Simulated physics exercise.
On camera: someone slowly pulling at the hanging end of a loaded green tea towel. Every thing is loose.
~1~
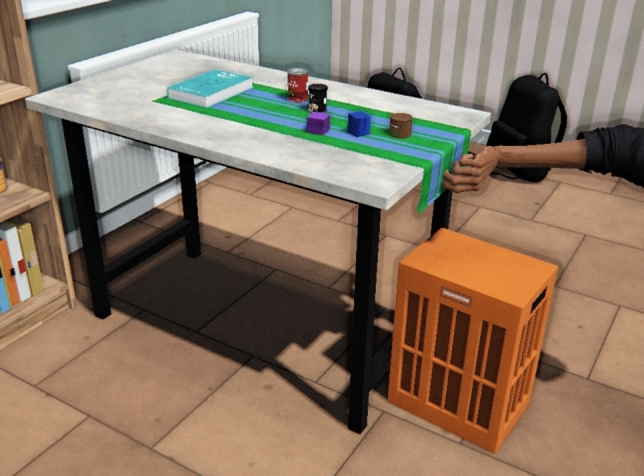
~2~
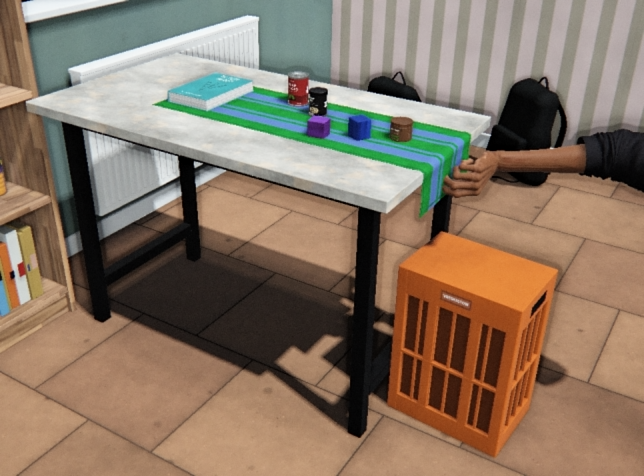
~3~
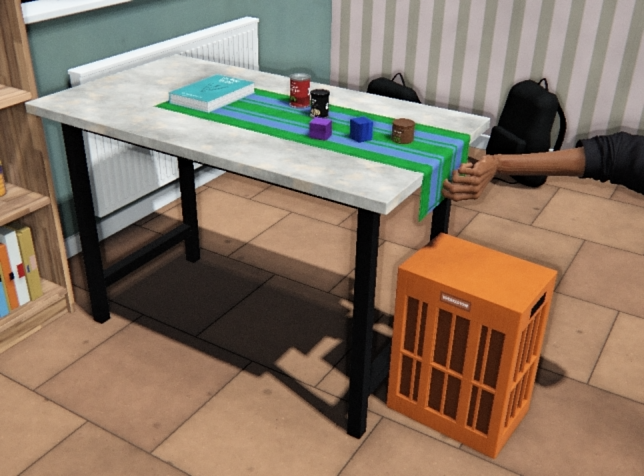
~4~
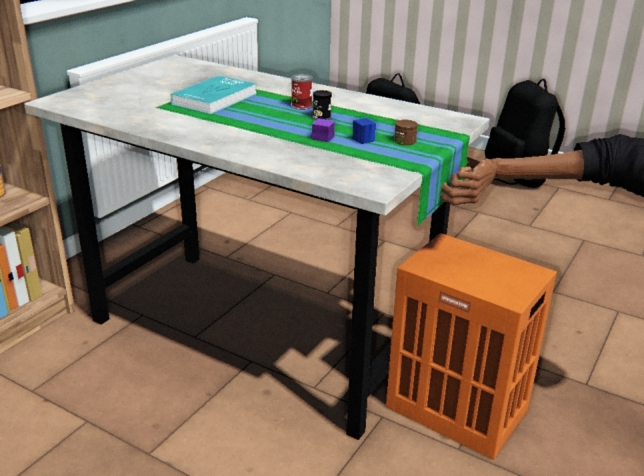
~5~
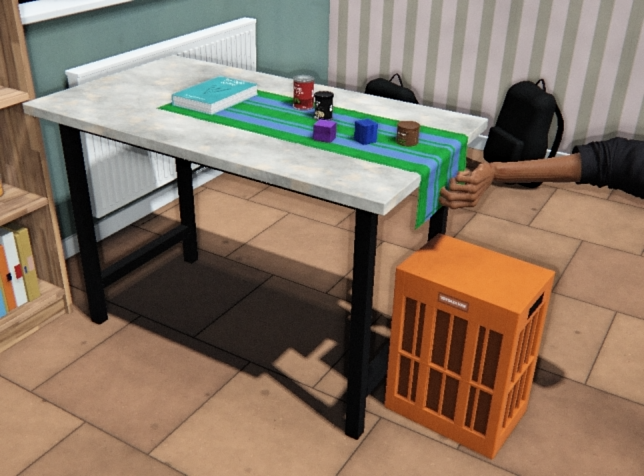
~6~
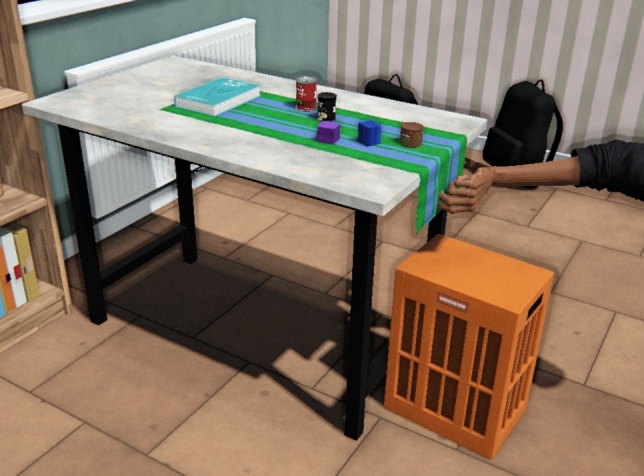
A hand slowly pulling the hanging end of a green and blue striped cloth, the cans, cubes and pot shifting slightly right with it.
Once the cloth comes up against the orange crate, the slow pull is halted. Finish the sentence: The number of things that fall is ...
The number of things that fall is one.
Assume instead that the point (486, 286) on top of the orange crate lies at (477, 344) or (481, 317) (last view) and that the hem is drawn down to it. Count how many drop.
Counts: 3 / 2.
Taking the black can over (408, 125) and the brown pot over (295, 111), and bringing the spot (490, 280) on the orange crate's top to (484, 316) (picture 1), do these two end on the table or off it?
Here's what happens: The black can leaves its perch, the brown pot remains aboard.
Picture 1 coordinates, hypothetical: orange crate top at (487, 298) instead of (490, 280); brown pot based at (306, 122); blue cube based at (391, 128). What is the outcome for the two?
Brown pot: Safe; blue cube: Lost.
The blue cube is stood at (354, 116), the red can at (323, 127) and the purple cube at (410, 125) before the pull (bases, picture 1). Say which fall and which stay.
Result - the blue cube stays put, the red can stays put, and the purple cube comes off.
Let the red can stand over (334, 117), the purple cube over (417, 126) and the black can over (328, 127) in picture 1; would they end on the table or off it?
Red can: Still up. Purple cube: Gone off. Black can: Still up.
Soon after, hem on the crate; brown pot gone.
In the end, hem on the crate; brown pot gone. The table loses one.
